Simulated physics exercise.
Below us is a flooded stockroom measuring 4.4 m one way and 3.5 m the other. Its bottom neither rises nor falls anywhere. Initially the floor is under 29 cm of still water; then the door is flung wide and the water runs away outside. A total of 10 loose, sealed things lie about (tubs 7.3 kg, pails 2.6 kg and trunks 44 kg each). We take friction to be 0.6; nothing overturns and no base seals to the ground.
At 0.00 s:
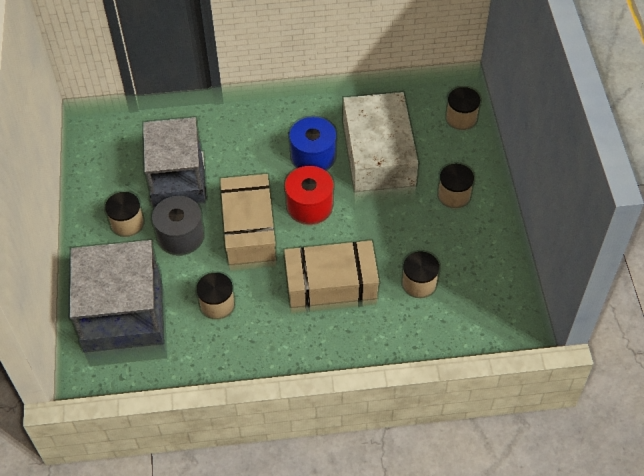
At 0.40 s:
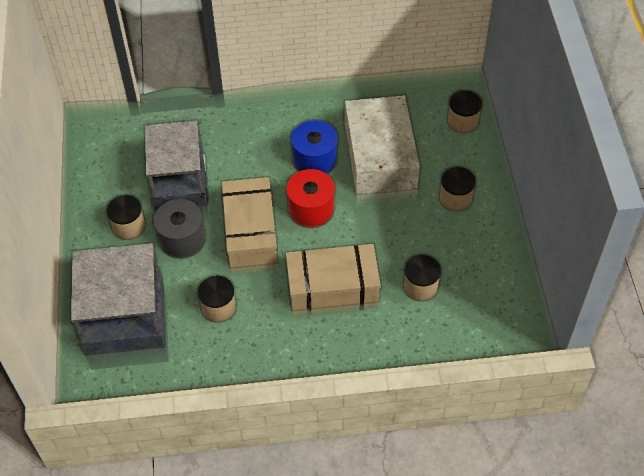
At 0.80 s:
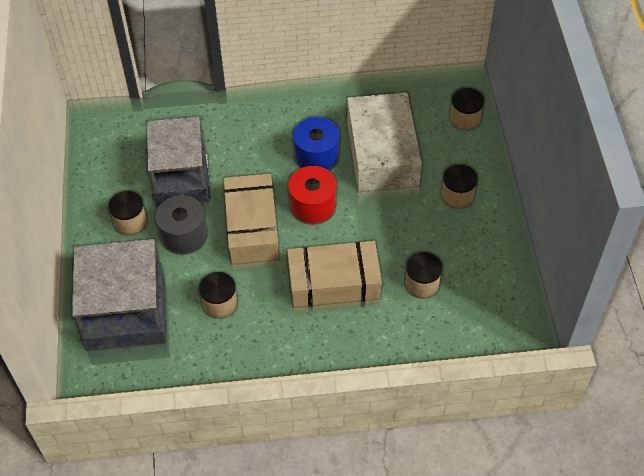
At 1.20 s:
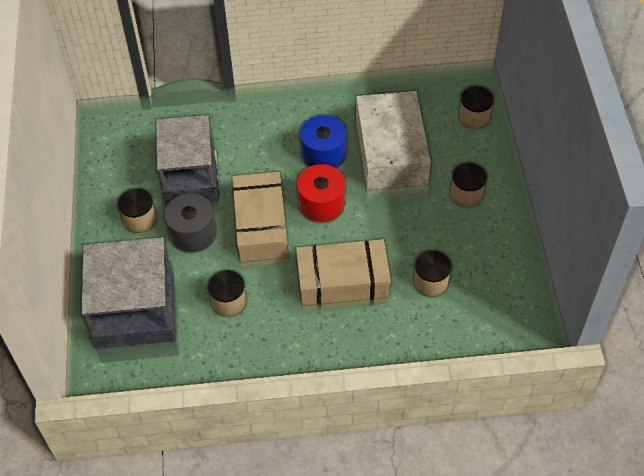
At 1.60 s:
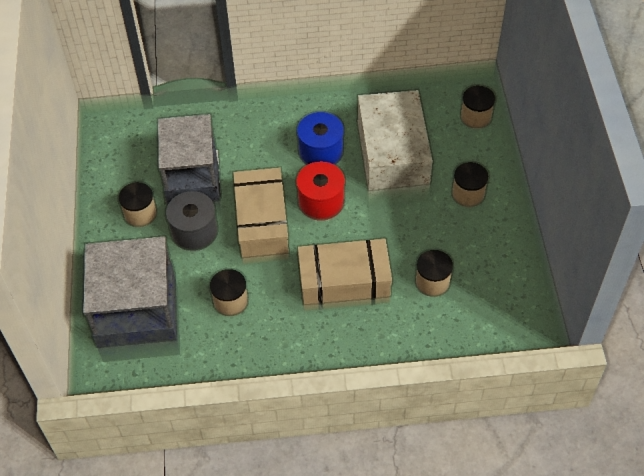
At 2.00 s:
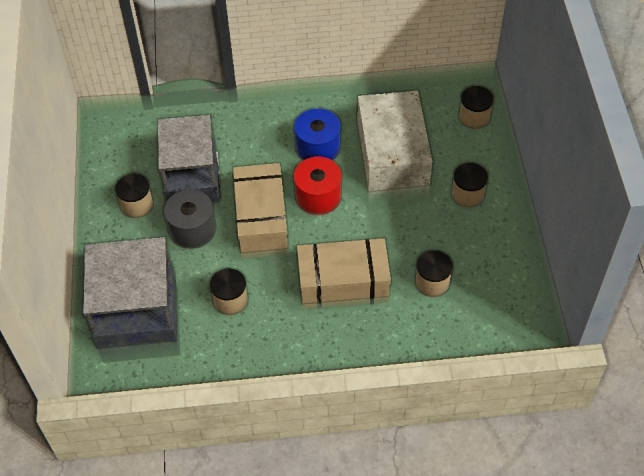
The video shows a flooded room of boxes and round containers, seen from above. The dark door in the back wall opens, then the blue and red tubs drift slightly toward that wall, while a few nearby objects shift faintly.
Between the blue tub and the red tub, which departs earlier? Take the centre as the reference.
The blue one departs earlier.
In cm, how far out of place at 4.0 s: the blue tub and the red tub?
Shifts: Around 50 and 50 cm.
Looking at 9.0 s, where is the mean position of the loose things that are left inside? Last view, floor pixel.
Close to pixel (297, 191).
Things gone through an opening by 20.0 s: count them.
I make it 6.
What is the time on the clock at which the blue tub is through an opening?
It should be at around 8.0 seconds.
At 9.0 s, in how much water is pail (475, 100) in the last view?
Around 23 centimetres.
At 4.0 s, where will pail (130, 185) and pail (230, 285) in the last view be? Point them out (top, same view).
About (138, 140) for the first and (211, 259) for the second.
After 4.0 s the blue tub is near (288, 108), 0.5 m from its start, afloat; the red tub is near (296, 146), 0.5 m from its start, afloat; 0 of 10 are out; 10 afloat.
After 9.0 s the blue tub has gone out (at 7.9 s); the red tub is near (271, 105), 1.2 m from its start, afloat; 2 of 10 are out; 8 afloat.
After 16.0 s the blue tub has gone out (at 7.9 s); the red tub has gone out (at 12.2 s); 6 of 10 are out; 4 afloat.
After 20.0 s the blue tub has gone out (at 7.9 s); the red tub has gone out (at 12.2 s); 6 of 10 are out; 4 afloat.
